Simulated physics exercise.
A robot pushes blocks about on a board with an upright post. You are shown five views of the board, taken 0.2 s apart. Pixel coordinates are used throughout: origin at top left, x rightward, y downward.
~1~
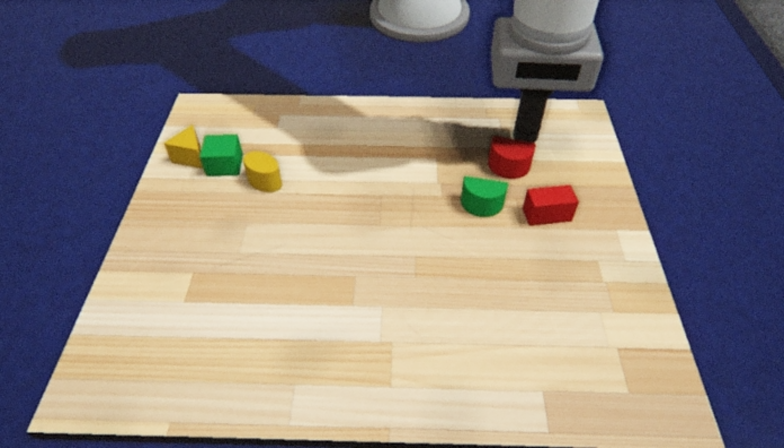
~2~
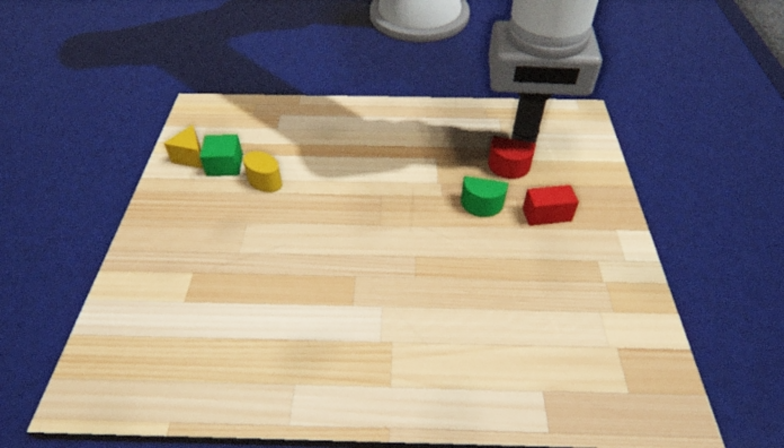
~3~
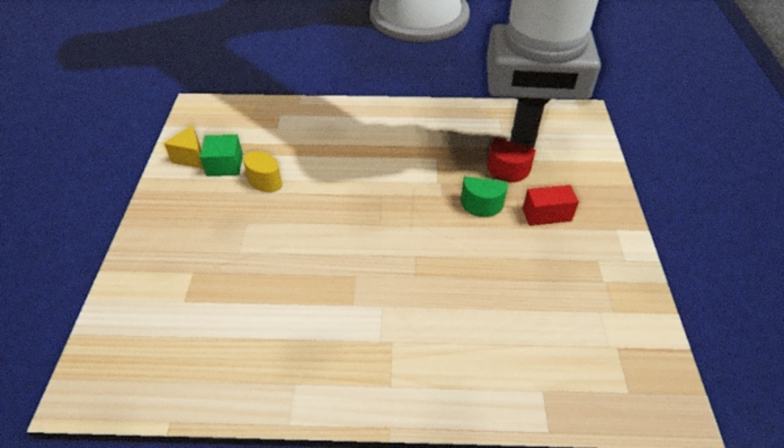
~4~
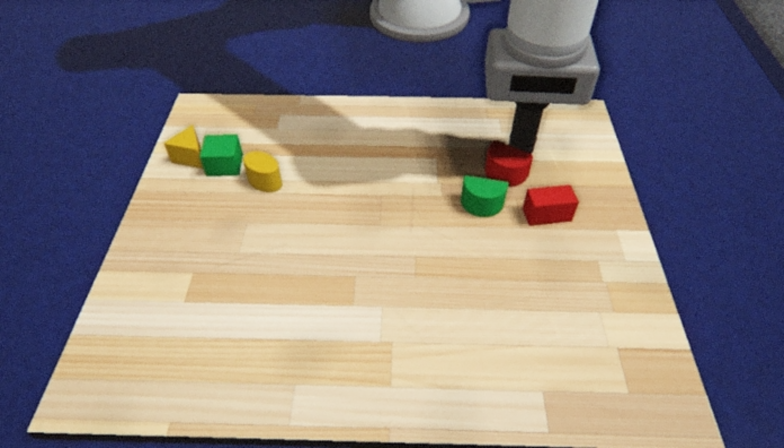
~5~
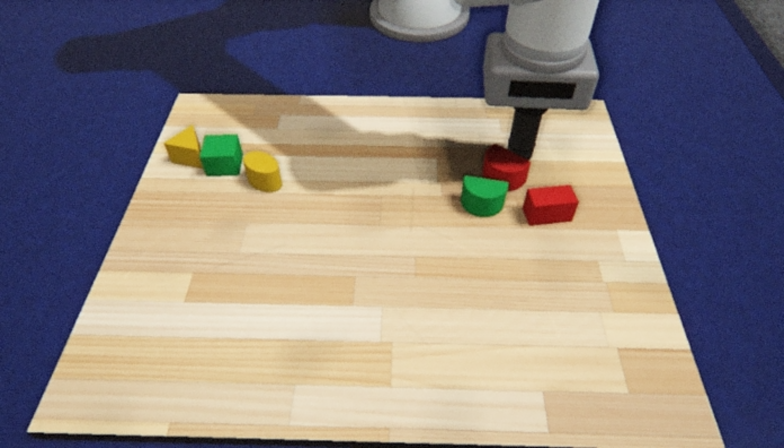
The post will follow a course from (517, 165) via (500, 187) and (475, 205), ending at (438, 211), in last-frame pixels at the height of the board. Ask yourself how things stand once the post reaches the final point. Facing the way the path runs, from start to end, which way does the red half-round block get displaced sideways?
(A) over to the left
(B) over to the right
Answer: A.
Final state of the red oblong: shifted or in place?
By then it is still where it was.
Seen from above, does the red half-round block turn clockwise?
In short: No.
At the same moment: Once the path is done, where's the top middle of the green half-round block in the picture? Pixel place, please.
When the path ends, it will be at (441, 238).
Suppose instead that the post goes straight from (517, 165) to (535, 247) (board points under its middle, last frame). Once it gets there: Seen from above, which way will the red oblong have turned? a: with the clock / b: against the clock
Answer: B.
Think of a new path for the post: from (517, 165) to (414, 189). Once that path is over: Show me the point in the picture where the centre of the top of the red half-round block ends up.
Expect it around (473, 177).
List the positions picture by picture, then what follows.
The first frame shows post tip at (525, 138); block tops, green half-round block at (485, 186); red half-round block at (513, 147); red oblong at (553, 195).
The second frame shows post at (523, 141); blocks unchanged.
The third frame shows post at (522, 146); red half-round block at (512, 150).
The fourth frame shows post at (520, 150); red half-round block at (509, 154).
The fifth frame shows post at (519, 155); green half-round block at (485, 186); red half-round block at (506, 158); red oblong at (553, 195).
What follows on the original path. One third of the way, post at (502, 177); green half-round block at (473, 201), turned 25° clockwise; red half-round block at (487, 182).
Two thirds of the way, post at (475, 195); green half-round block at (450, 224), turned 15° clockwise; red half-round block at (461, 202).
At the end, post at (439, 201); green half-round block at (441, 238); red half-round block at (437, 213), turned 40° anticlockwise; red oblong in place.
